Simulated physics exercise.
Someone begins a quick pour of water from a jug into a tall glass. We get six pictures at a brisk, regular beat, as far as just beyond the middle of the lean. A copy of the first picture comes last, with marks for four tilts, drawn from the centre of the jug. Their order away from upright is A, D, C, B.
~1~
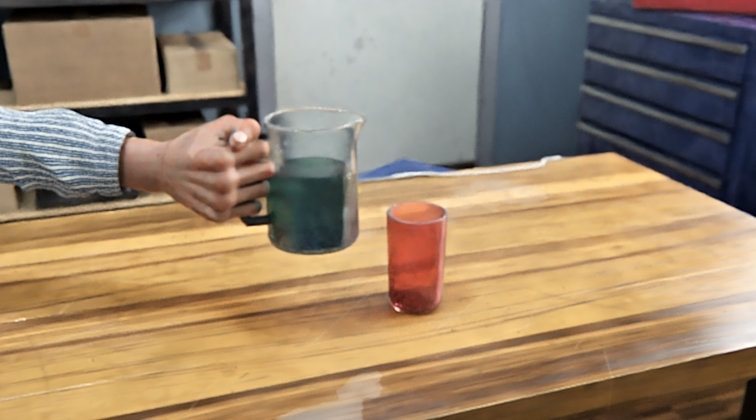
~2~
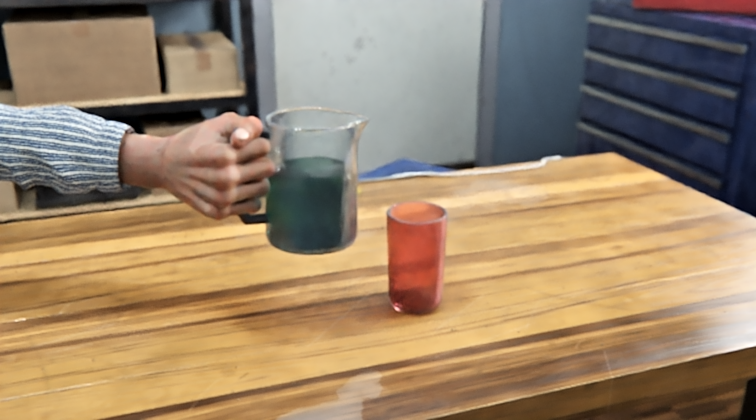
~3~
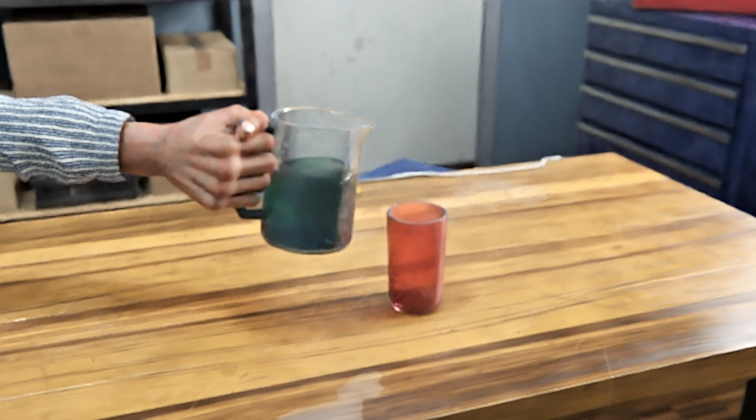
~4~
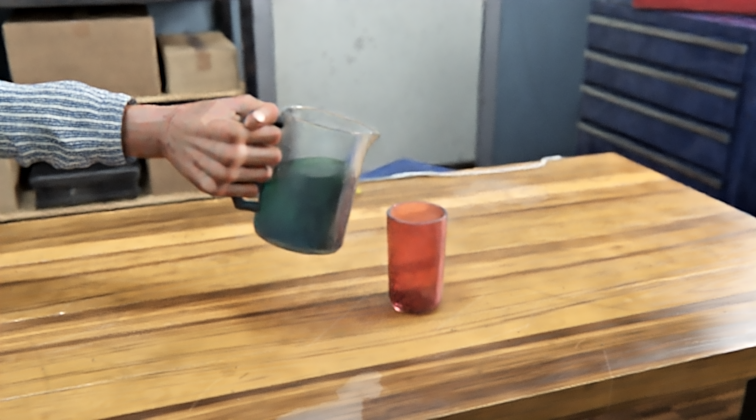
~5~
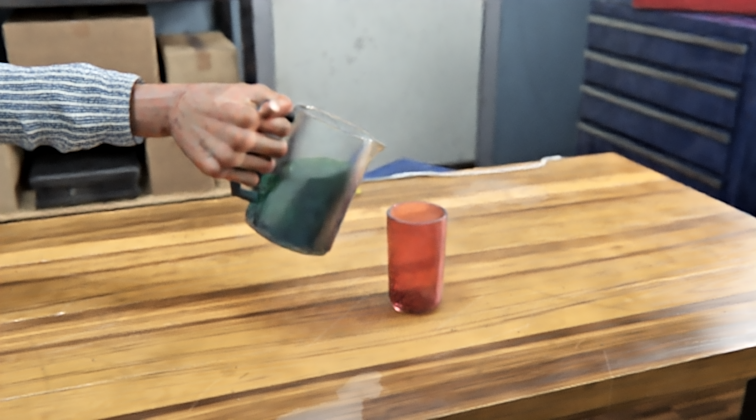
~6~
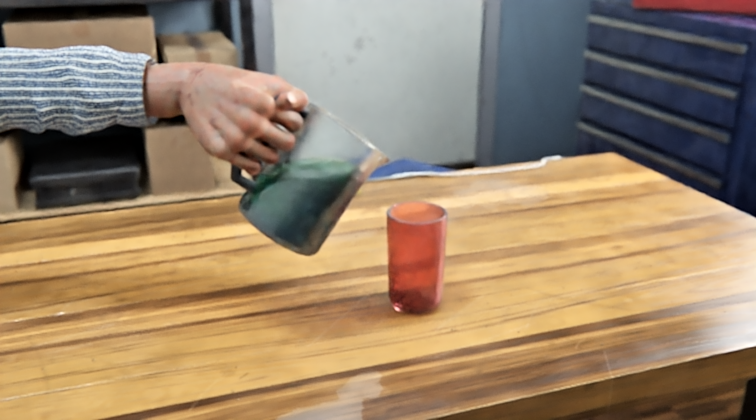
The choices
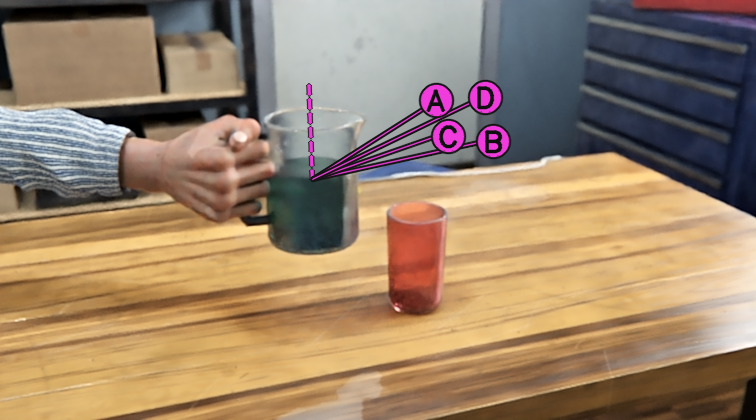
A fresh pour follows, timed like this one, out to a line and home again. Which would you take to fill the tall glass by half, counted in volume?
D is best.
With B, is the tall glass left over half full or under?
Over half.
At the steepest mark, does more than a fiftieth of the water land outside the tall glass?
Yes.
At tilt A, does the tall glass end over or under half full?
Under.
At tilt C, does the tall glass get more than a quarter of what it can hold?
Yes.
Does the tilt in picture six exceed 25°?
Yes.
On the marked copy, A at (421, 110); B at (476, 143); C at (431, 137); D at (469, 103).
If A is chosen, the tall glass ends with about 26 % of what it can hold.
If B is chosen, the tall glass ends with about 73 % of what it can hold; 13 % of the water is spilt.
If C is chosen, the tall glass ends with about 69 % of what it can hold.
If D is chosen, the tall glass ends with about 47 % of what it can hold.
